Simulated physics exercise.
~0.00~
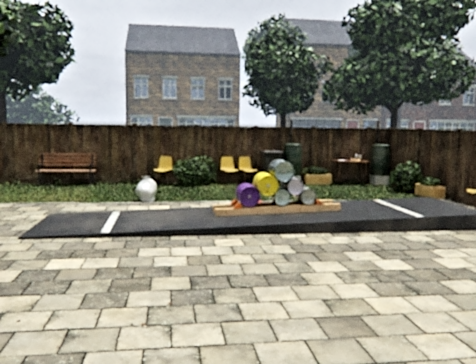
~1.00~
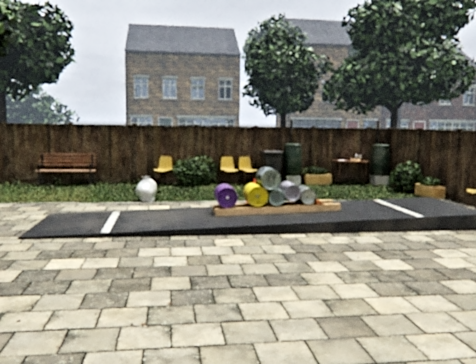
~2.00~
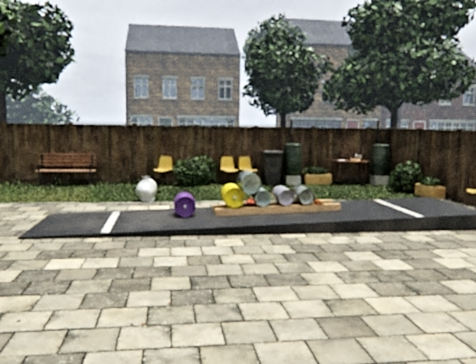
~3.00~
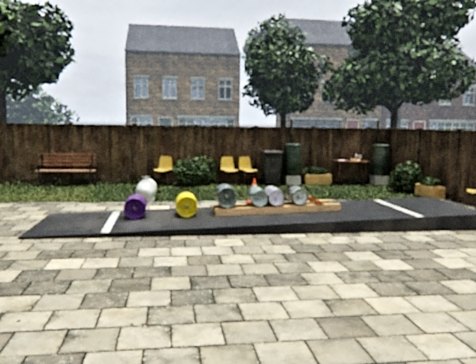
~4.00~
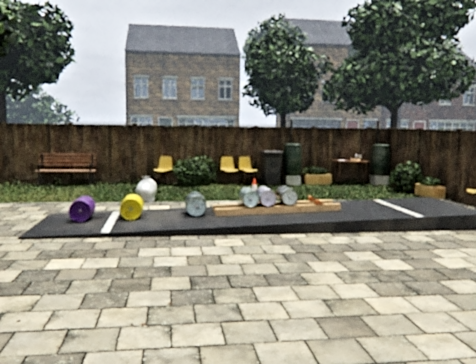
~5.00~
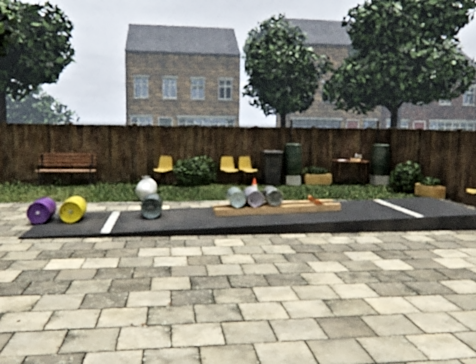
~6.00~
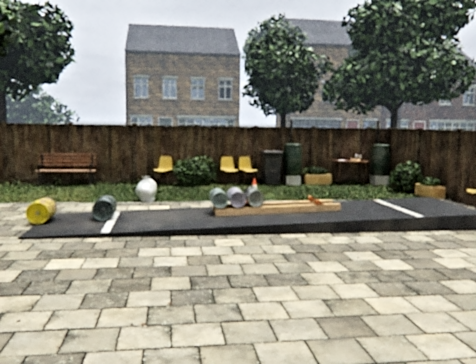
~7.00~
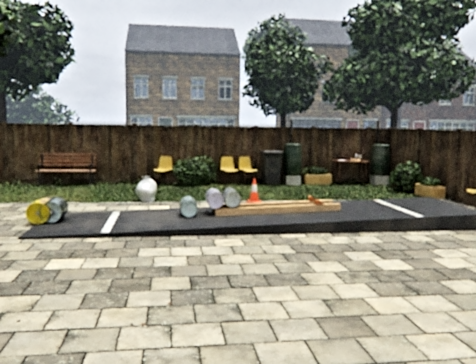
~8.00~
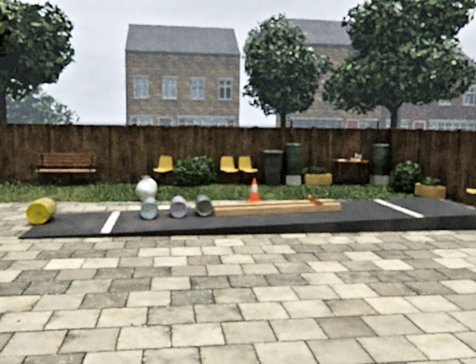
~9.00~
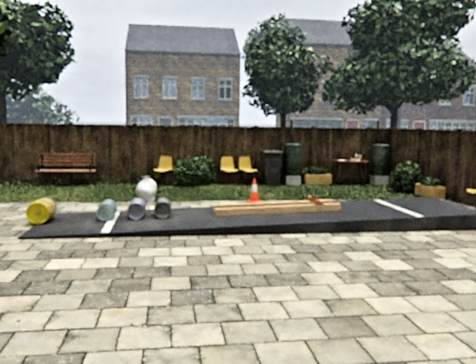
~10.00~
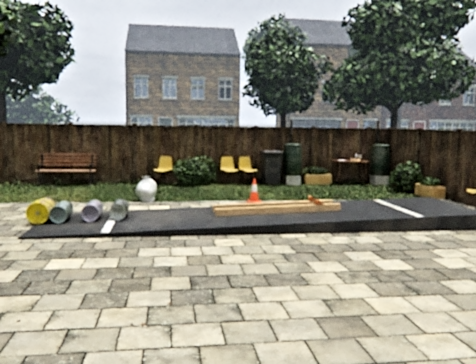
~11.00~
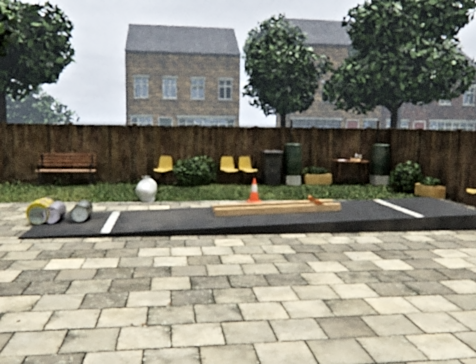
At first, a stack of six kegs, one yellow, one purple and the rest greyish, sits on wooden bearers across a dark pad in a paved yard. The pile slumps leftward, and the purple keg rolls off the bearers first. The yellow one follows it down the pad, and both cross the left white line. The purple keg drops out of sight as the yellow one stops near the pad's left end. The grey kegs trail after them, uncovering an orange cone behind the bearers. Finally, the visible kegs rest bunched beyond the left line, leaving the bearers empty.
